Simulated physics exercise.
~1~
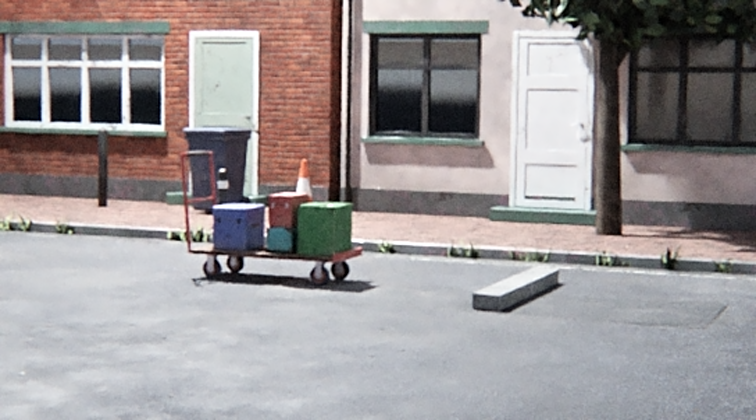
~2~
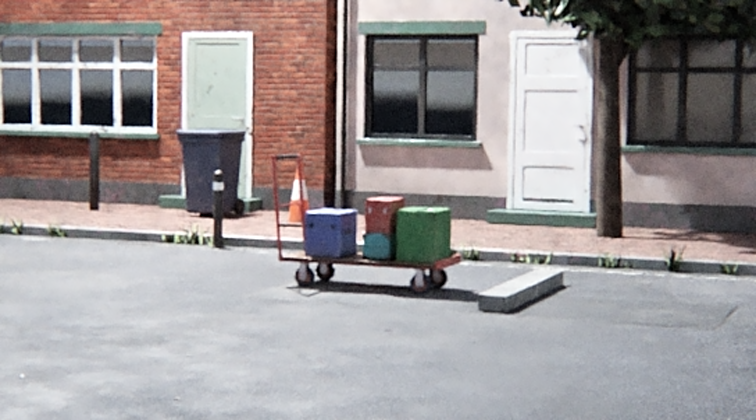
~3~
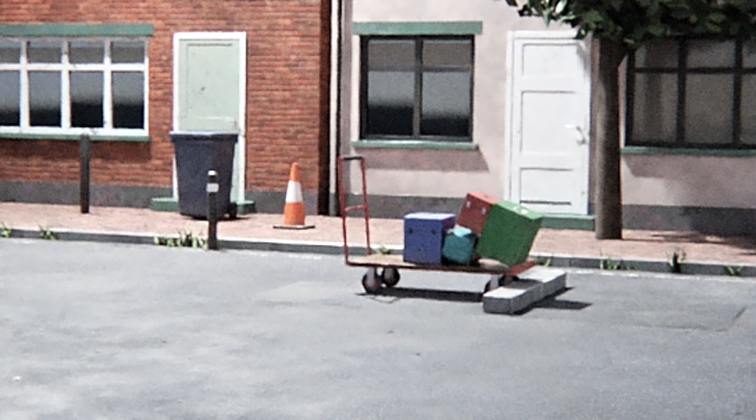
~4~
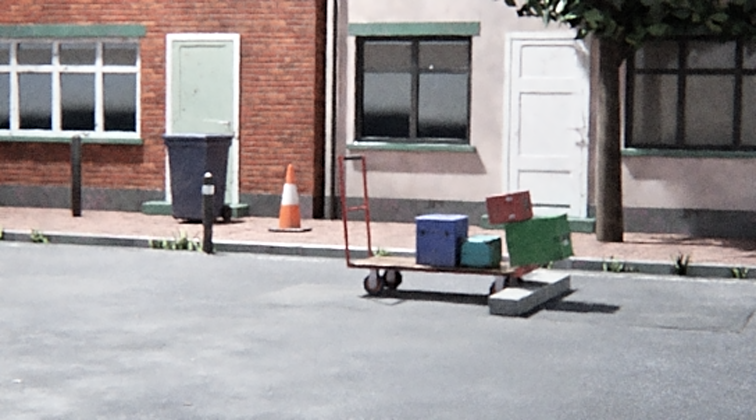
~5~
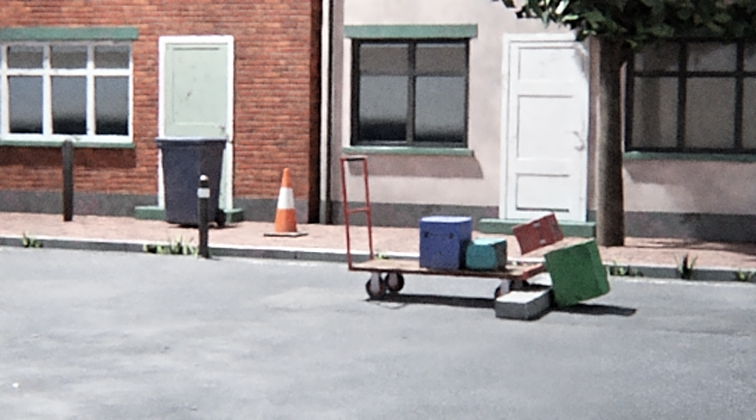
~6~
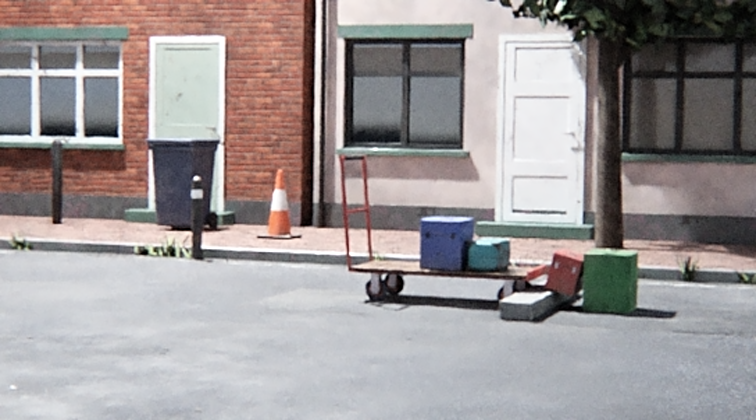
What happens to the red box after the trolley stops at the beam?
The red box tips forward and comes off the front of the trolley, ending up leaning beside the green box.
